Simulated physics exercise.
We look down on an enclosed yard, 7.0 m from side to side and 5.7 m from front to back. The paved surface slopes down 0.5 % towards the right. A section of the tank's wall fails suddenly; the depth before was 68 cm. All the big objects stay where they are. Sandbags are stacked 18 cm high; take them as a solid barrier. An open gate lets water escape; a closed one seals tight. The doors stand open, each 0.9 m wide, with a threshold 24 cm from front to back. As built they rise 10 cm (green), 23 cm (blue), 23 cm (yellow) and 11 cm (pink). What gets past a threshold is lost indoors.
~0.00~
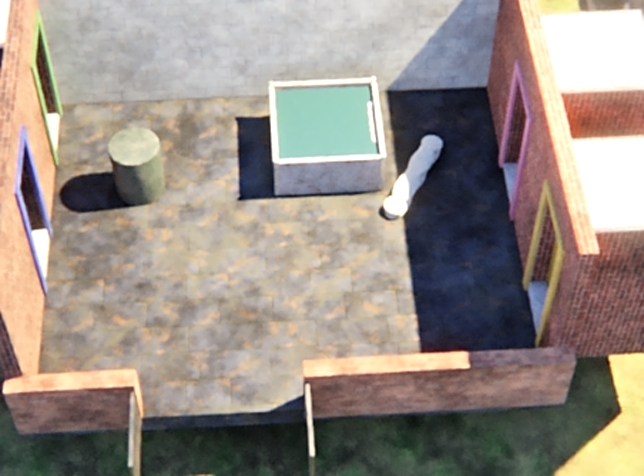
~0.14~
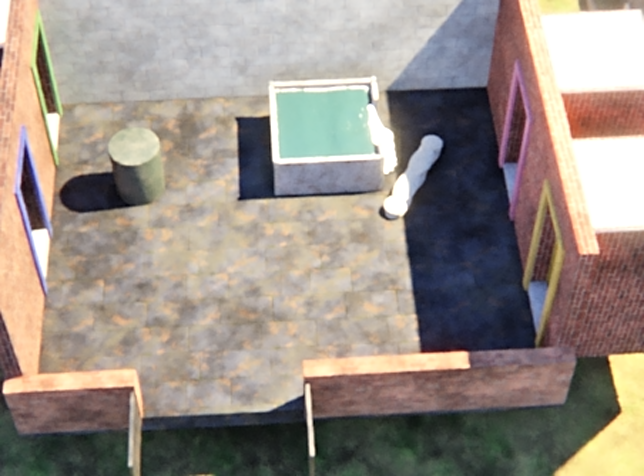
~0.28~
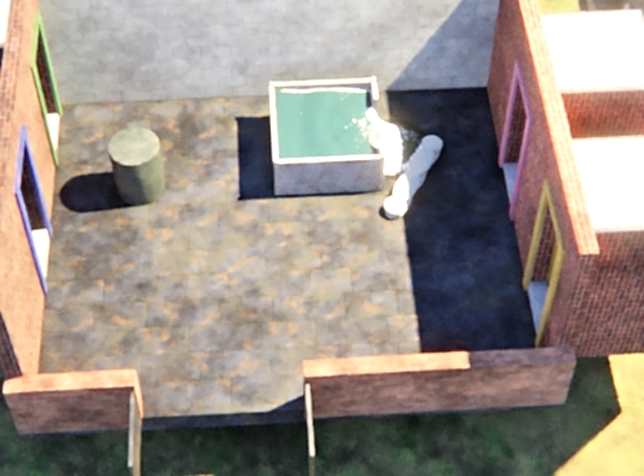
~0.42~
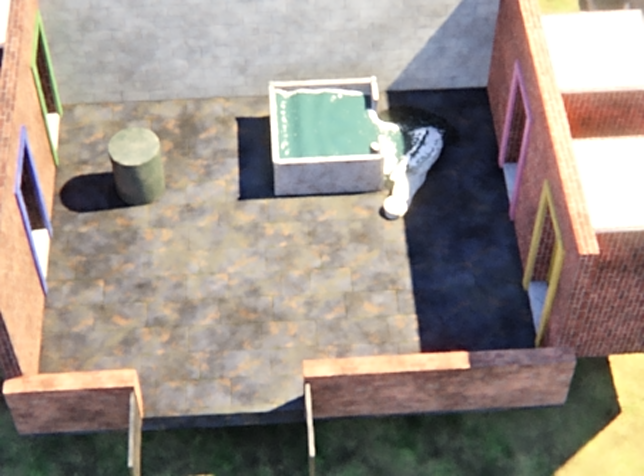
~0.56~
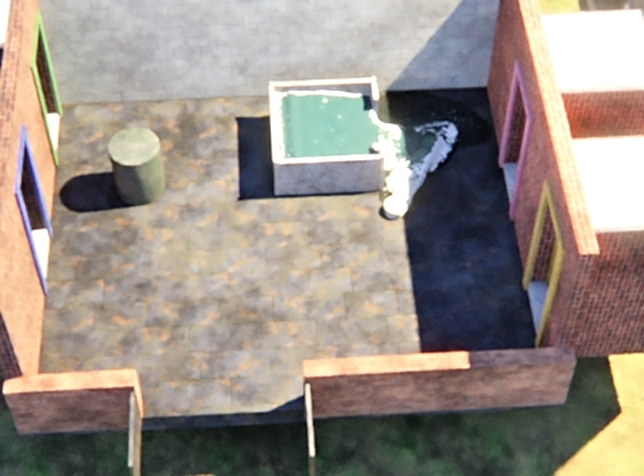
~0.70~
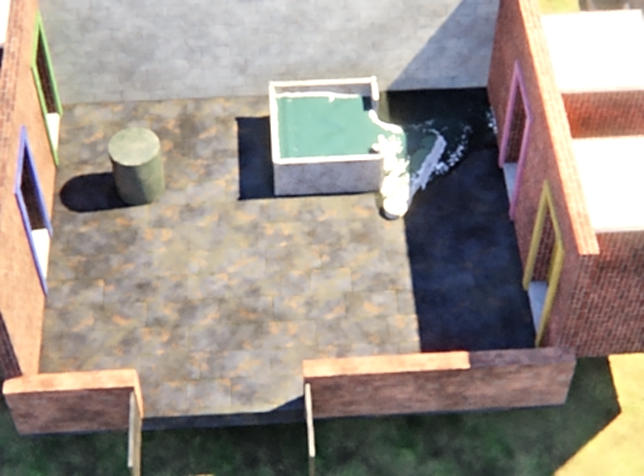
Enclosed paved yard seen from above, water bursting from the tank's right side, foaming over pale sandbags and spreading across shaded ground.
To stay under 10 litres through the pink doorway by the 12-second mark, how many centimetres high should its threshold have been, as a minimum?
About 13 cm.
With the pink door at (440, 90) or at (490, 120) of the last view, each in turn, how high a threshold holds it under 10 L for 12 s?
Roughly 29 and 29 cm.
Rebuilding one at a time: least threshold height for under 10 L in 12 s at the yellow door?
About 7.0 cm at yellow.
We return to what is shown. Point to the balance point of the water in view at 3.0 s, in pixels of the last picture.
Around (394, 160).
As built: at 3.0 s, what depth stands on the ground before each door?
In cm: Green 0, blue 0, yellow 4, pink 11.
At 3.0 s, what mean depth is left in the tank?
About 26 cm.
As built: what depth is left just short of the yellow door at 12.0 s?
Some 6.0 cm.
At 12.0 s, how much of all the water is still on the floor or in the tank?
About 94 per cent.
After 1.4 s water covers 15 % of the floor, deepest (44 cm) near (412, 160); 18 cm at the pink door, 0 litres in over its 11 cm threshold.
After 3.0 s water covers 30 % of the floor, deepest (30 cm) near (412, 160); 11 cm at the pink door, 17 litres in over its 11 cm threshold.
After 12.0 s water covers 95 % of the floor, deepest (7 cm) near (412, 160); 3 cm at the pink door, 18 litres in over its 11 cm threshold.
At the pink door as built, the water arrived by 1.2 s and peaked near 18 cm at 1.4 s.
Run again over the same 12 s with other heights there, 18 litres in over 11 cm, 6 litres over 14.5 cm. The limit of 10 litres is kept from about 13 cm up.
